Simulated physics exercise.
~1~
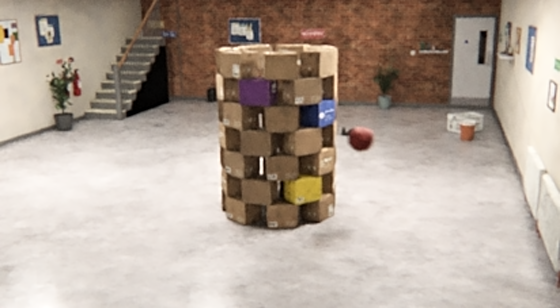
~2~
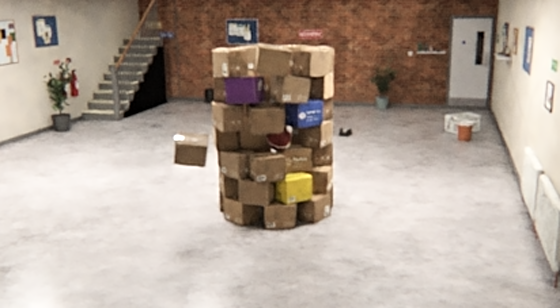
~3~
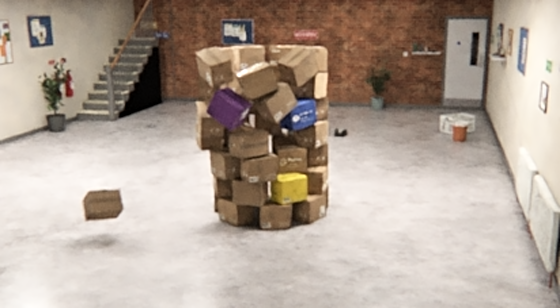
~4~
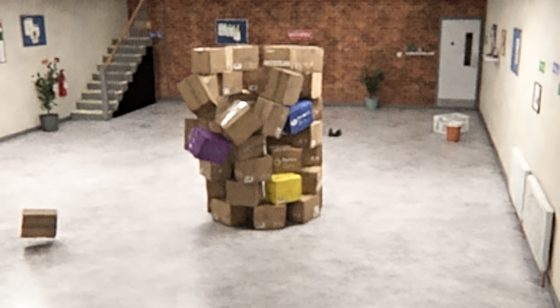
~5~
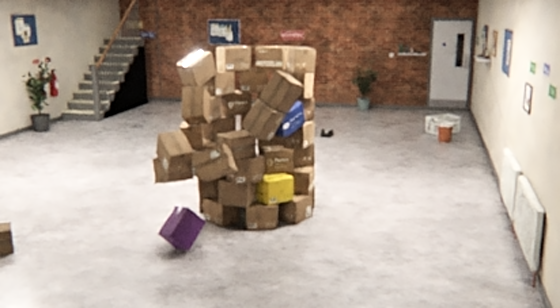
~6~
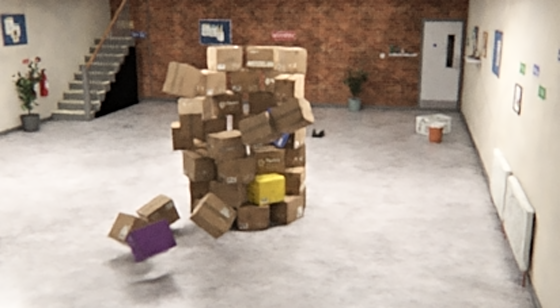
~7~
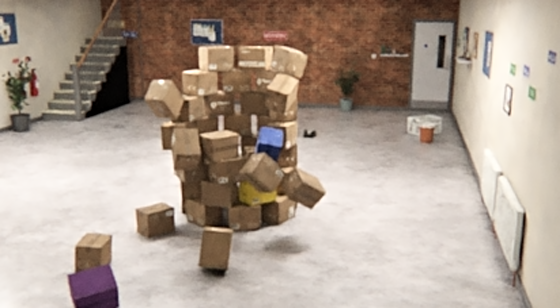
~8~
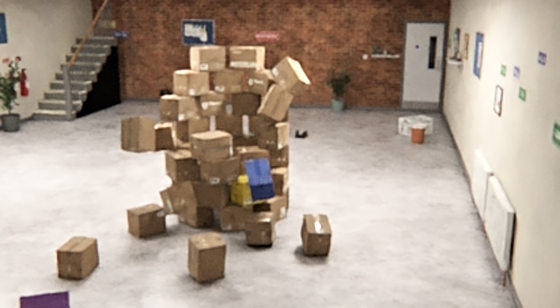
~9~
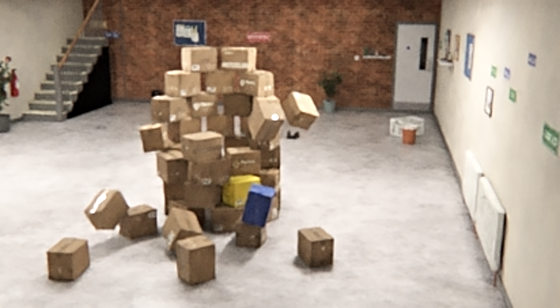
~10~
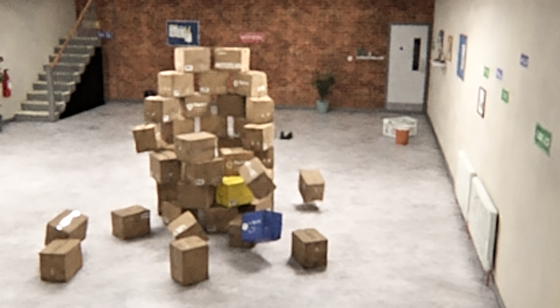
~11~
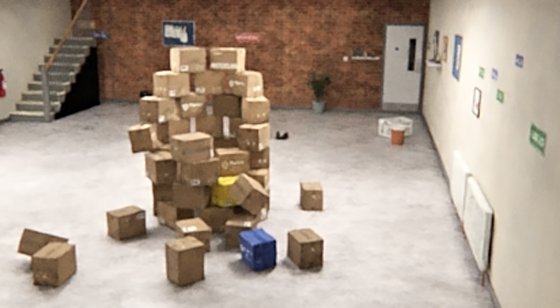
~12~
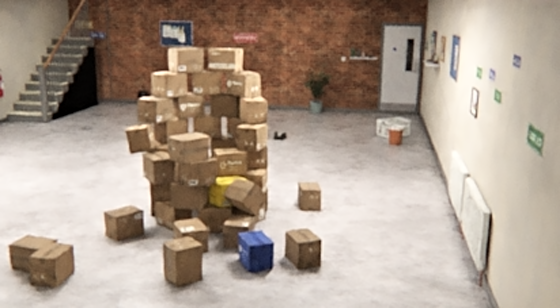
A red ball hits a cardboard box tower, and several boxes tumble, including purple and blue.
